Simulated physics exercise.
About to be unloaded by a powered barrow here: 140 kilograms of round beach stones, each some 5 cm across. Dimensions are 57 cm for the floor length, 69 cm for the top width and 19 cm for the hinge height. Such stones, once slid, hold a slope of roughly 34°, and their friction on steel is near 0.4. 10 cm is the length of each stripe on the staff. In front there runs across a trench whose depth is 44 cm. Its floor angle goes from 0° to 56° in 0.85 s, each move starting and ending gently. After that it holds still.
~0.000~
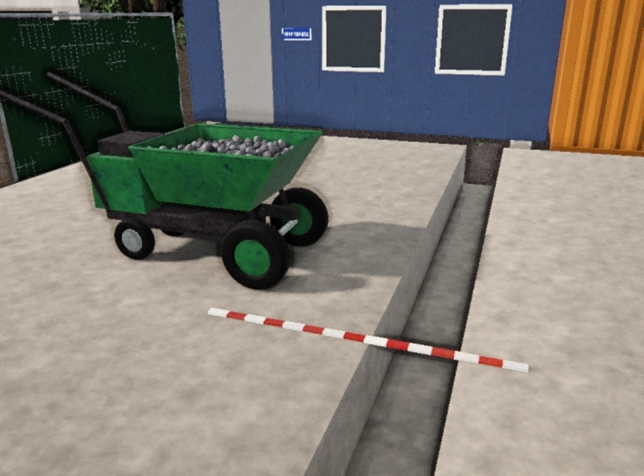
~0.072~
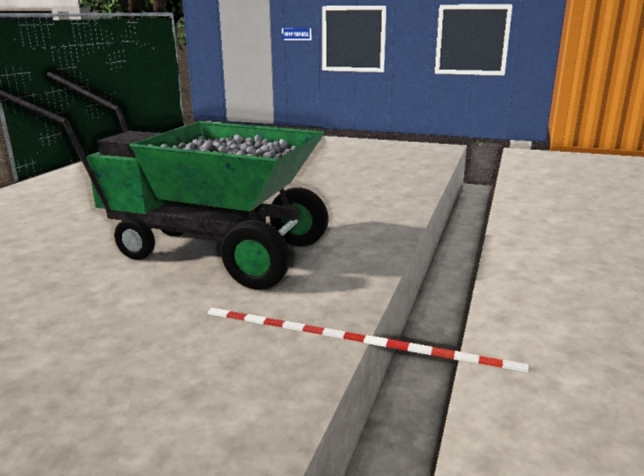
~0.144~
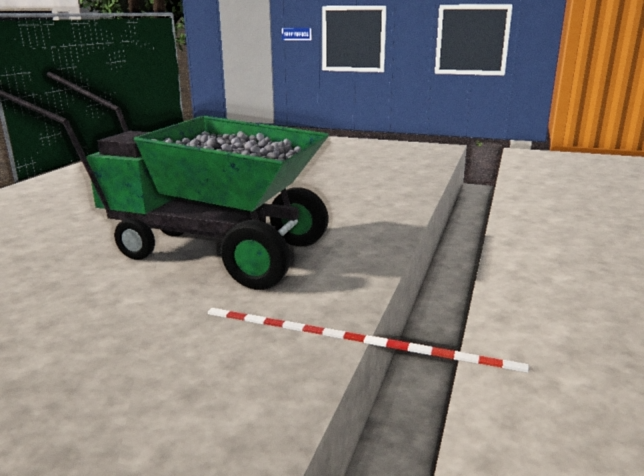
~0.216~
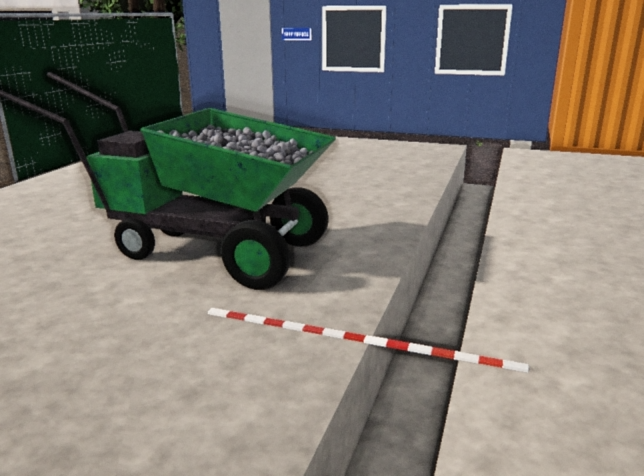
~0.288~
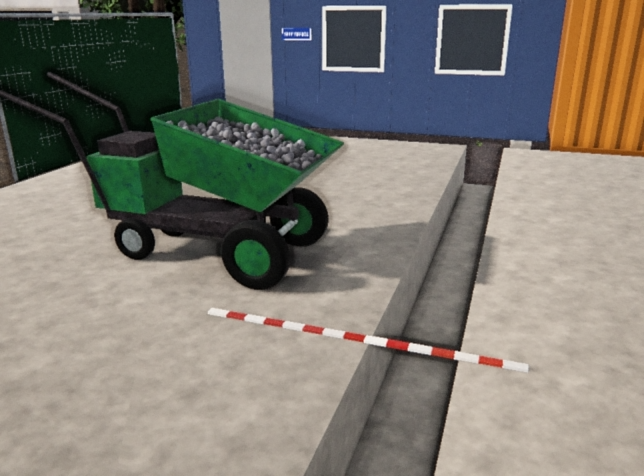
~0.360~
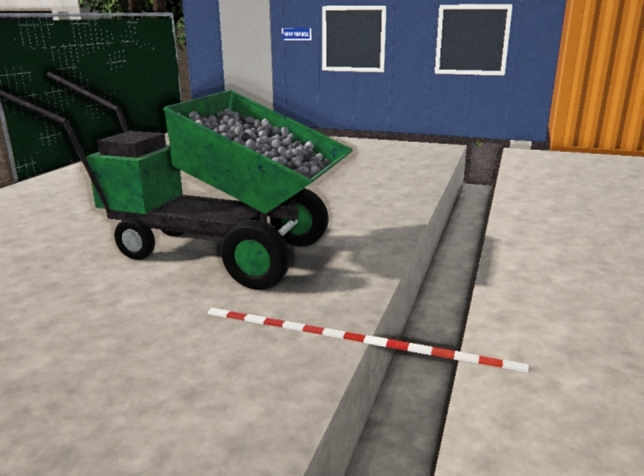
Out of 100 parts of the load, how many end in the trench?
Some 45 out of 100.
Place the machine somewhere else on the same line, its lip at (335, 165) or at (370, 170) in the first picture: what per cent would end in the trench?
It comes to about 35 and 15 in a hundred.
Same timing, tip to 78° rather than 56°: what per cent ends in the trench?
In that case some 90 per cent.
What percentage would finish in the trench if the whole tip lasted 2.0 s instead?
That would give about 35 percent.
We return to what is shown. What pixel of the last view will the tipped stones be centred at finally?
Their middle ends up near (428, 349).
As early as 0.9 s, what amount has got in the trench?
I'd put it near 0 per cent.
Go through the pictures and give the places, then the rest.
In the first frame, the tray is at 0°, its lip at (275, 160); the top of the load is at (237, 146).
In the second frame, the tray is at 1°, its lip at (277, 161); the top of the load is at (230, 146); the stones move at 0.2 m/s on average.
The third frame shows lip at (282, 163), floor tilted 4°, highest stones at (216, 141); the stones move at 0.5 m/s on average.
The fourth frame shows lip at (291, 167), floor tilted 9°, highest stones at (215, 135); the stones move at 0.7 m/s on average.
In the fifth frame, the tray is at 15°, its lip at (301, 174); the top of the load is at (218, 126); the stones move at 0.8 m/s on average.
The sixth frame shows lip at (311, 182), floor tilted 22°, highest stones at (227, 117); the stones move at 0.9 m/s on average.
After 0.6 s the floor is at 47°; 100 % in the tray; the foremost stones are at (340, 198).
After 0.9 s the floor is at 56°; 92 % in the tray, 7 % short of the trench, 1 % in the trench; the foremost stones are at (407, 263).
After 1.3 s the floor is at 56°; 62 % in the tray, 9 % short of the trench, 28 % in the trench; the foremost stones are at (462, 353).
After 3.2 s the floor is at 56°; 43 % in the tray, 12 % short of the trench, 45 % in the trench; the foremost stones are at (464, 346).
